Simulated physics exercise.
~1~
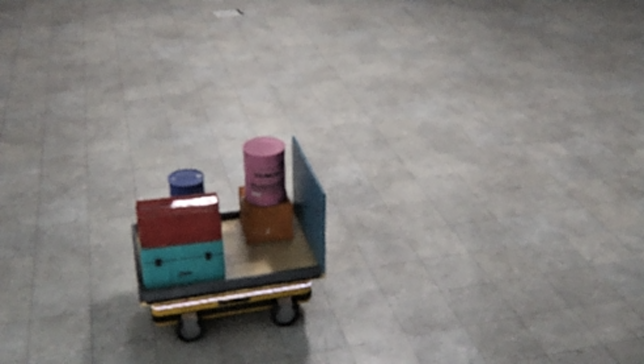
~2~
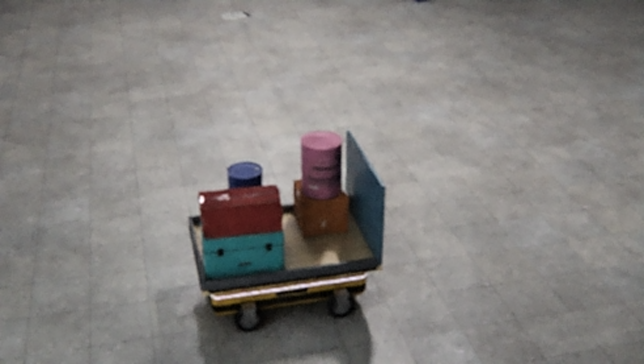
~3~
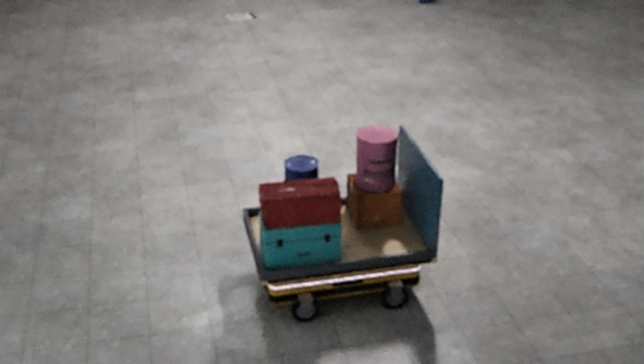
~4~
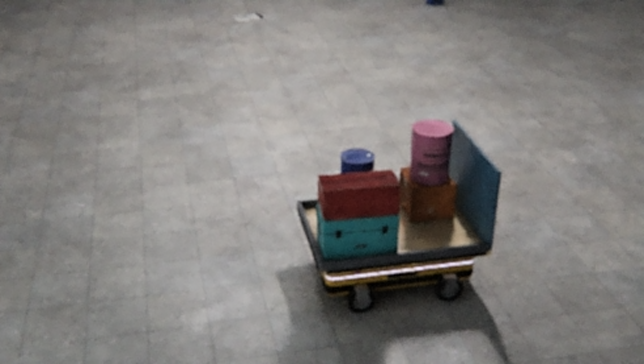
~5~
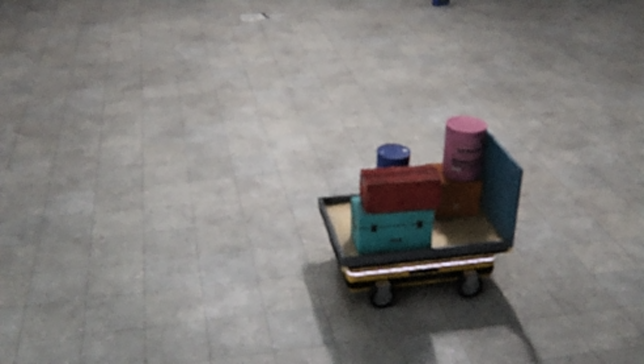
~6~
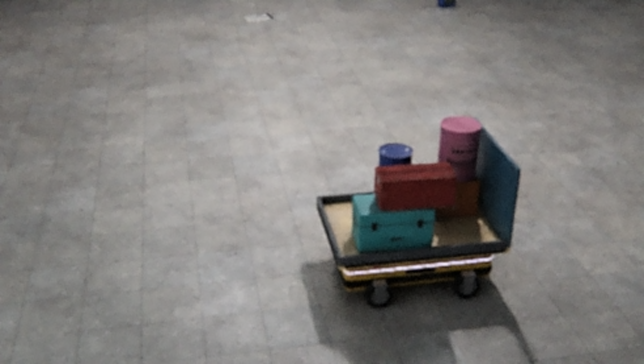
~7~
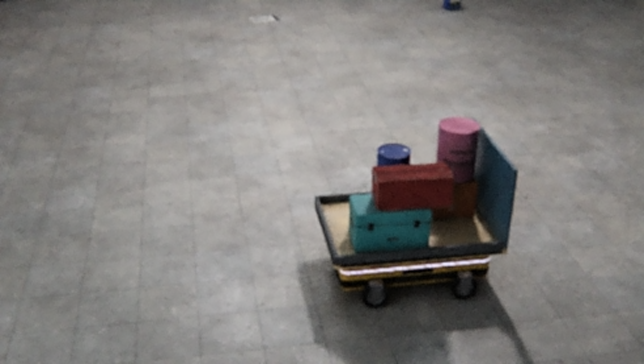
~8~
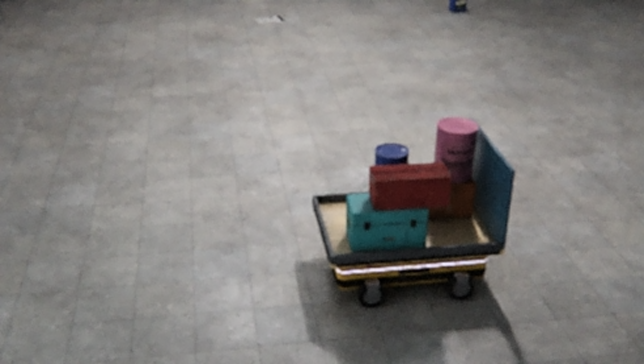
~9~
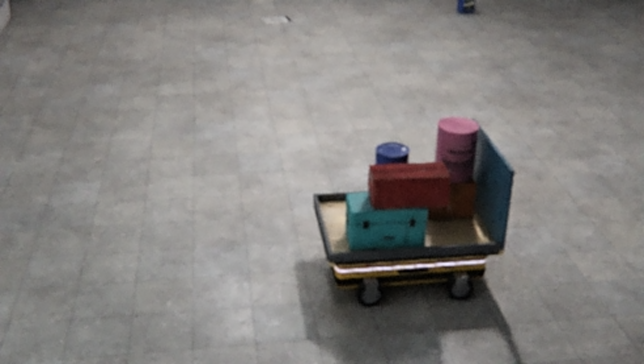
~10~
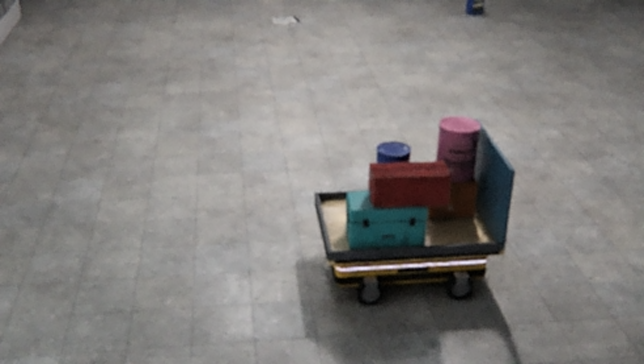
A flat cart carrying boxes and two round containers rolled right across a grey tiled floor and stopped, and the red box slid forward on top of the turquoise toolbox, ending up jutting over its edge while the pink container stayed upright.
